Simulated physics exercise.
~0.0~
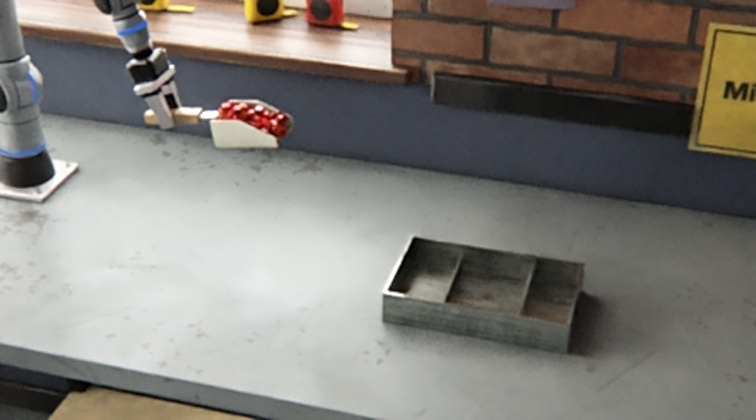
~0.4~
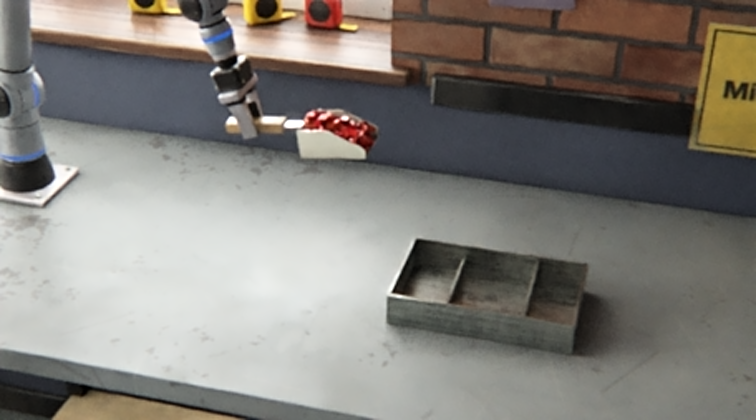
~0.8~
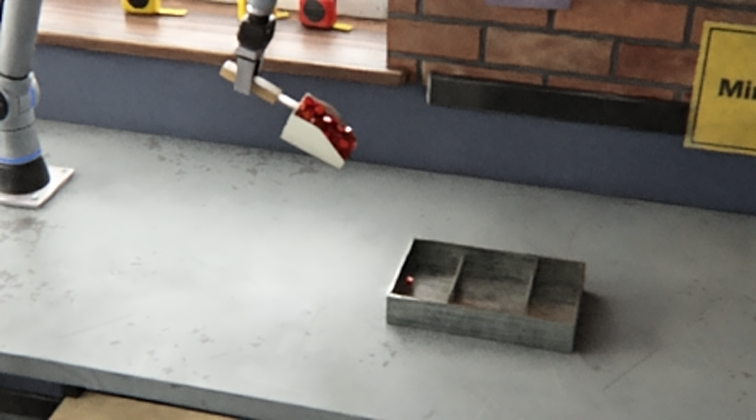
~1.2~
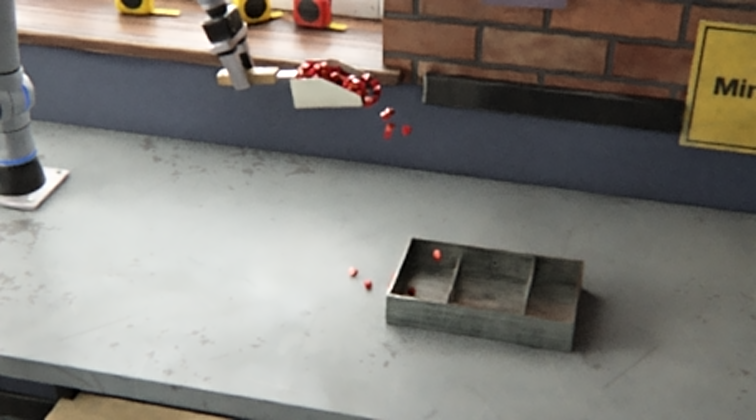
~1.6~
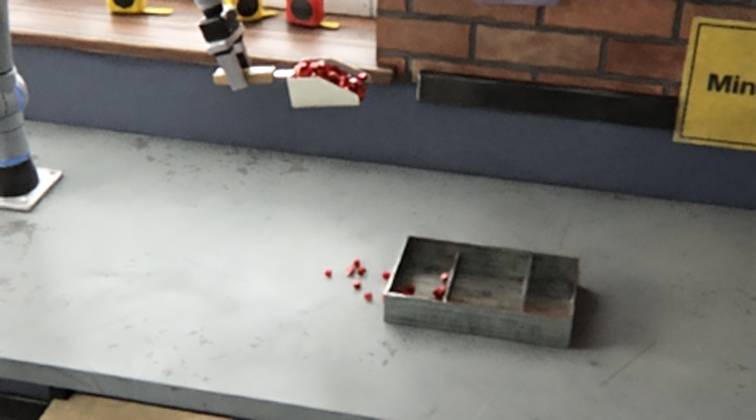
We see a robot arm carry a scoop heaped with small red pieces rightward toward a divided grey box, tip it forward, then level it higher up; a few pieces fall into the box's left part and onto the table, while most stay on the scoop.
